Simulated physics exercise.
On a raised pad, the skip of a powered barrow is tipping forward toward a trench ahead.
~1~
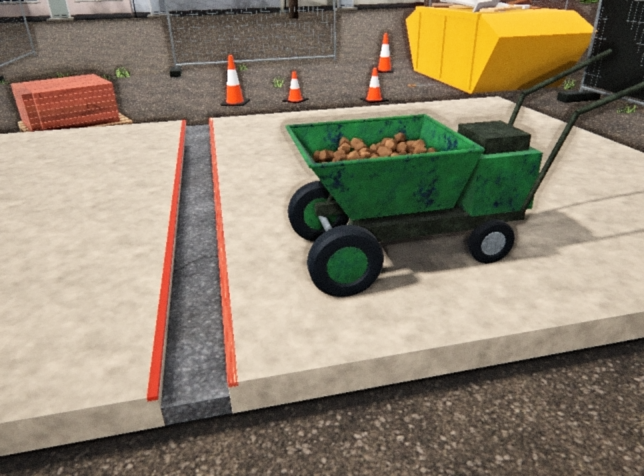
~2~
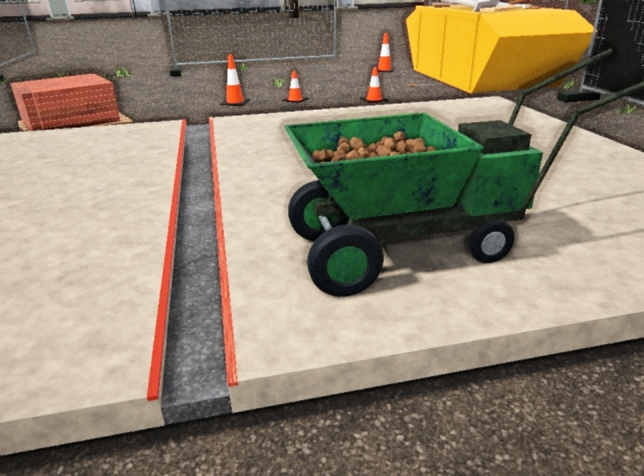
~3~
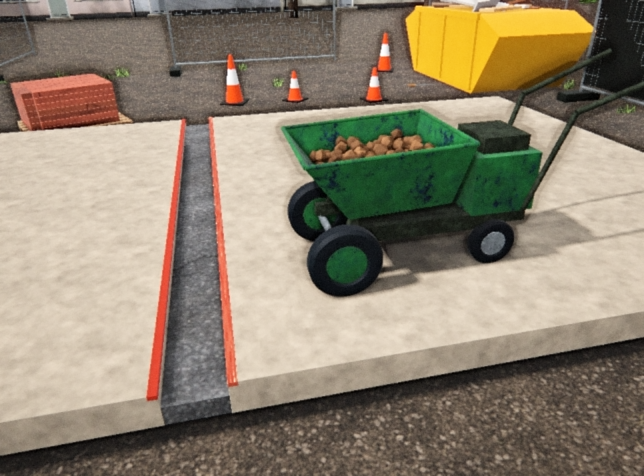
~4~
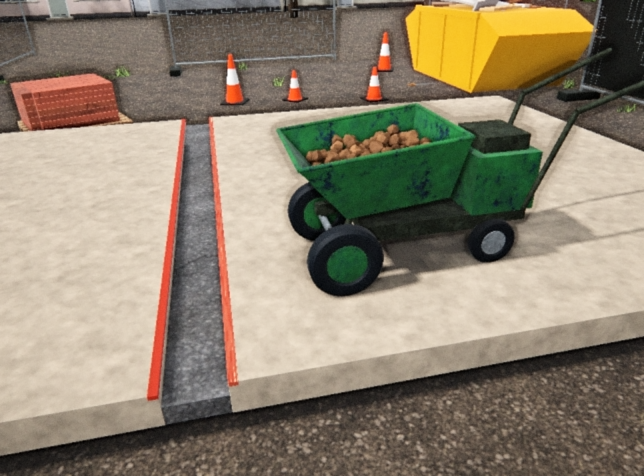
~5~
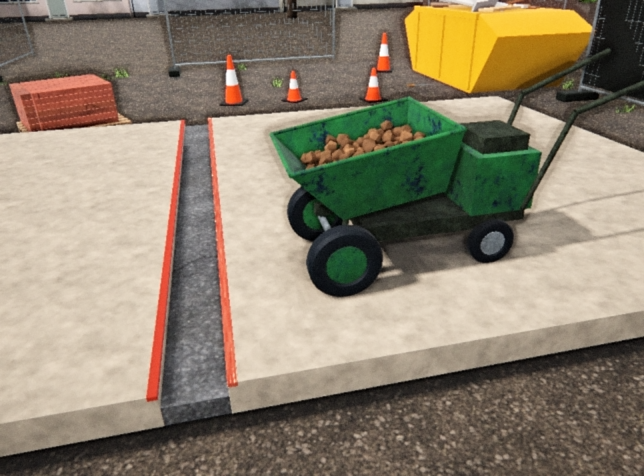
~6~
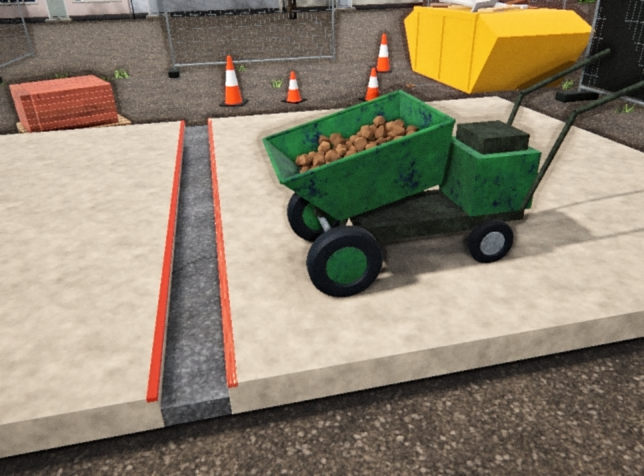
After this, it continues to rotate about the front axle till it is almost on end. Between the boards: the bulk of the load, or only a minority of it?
More in than out.
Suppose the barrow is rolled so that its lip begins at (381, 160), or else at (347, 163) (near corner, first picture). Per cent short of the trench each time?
First spot: 60 %, second spot: 40 %.
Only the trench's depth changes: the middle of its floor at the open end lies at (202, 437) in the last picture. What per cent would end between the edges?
About 100 percent.
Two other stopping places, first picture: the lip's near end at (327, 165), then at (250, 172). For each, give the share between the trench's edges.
The share would be near 60 percent, and then near 30 percent.
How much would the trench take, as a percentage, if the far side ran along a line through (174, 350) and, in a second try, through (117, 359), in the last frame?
Well, it'd be something like 50 per cent the first time and 80 per cent the second.
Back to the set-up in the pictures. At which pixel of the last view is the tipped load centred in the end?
Somewhere around (197, 277) in the last picture.
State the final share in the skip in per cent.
Around 10 %.
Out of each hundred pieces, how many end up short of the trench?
It works out to close to 15 per cent.
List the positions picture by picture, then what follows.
In the first picture, lip of the skip at (311, 167), level; top of the load at (385, 155), clay clods; first edge of the trench at (229, 340); far edge at (157, 351), the trench under half as wide as the skip, and shallow for its width.
In the second picture, lip of the skip at (310, 167), level; top of the load at (386, 157).
In the third picture, lip of the skip at (306, 169), tipped barely; top of the load at (383, 155).
In the fourth picture, lip of the skip at (300, 171), tipped a little; top of the load at (395, 151).
In the fifth picture, lip of the skip at (291, 176), tipped a little; top of the load at (389, 148).
In the sixth picture, lip of the skip at (282, 183), tipped clearly; top of the load at (399, 142); first edge of the trench at (229, 341); far edge at (156, 352).
Soon, skip tipped steeply; all in the skip.
A while on, skip tipped steeply; most in the skip; a stray few short of the trench; a small part in or heaped over the trench; a stray few falling.
Towards the end, skip tipped right over; about a quarter in the skip; a small part short of the trench; about two thirds in or heaped over the trench; a small part beyond it.
Finally, skip tipped right over; a small part in the skip; a small part short of the trench; about two thirds in or heaped over the trench; a small part beyond it.
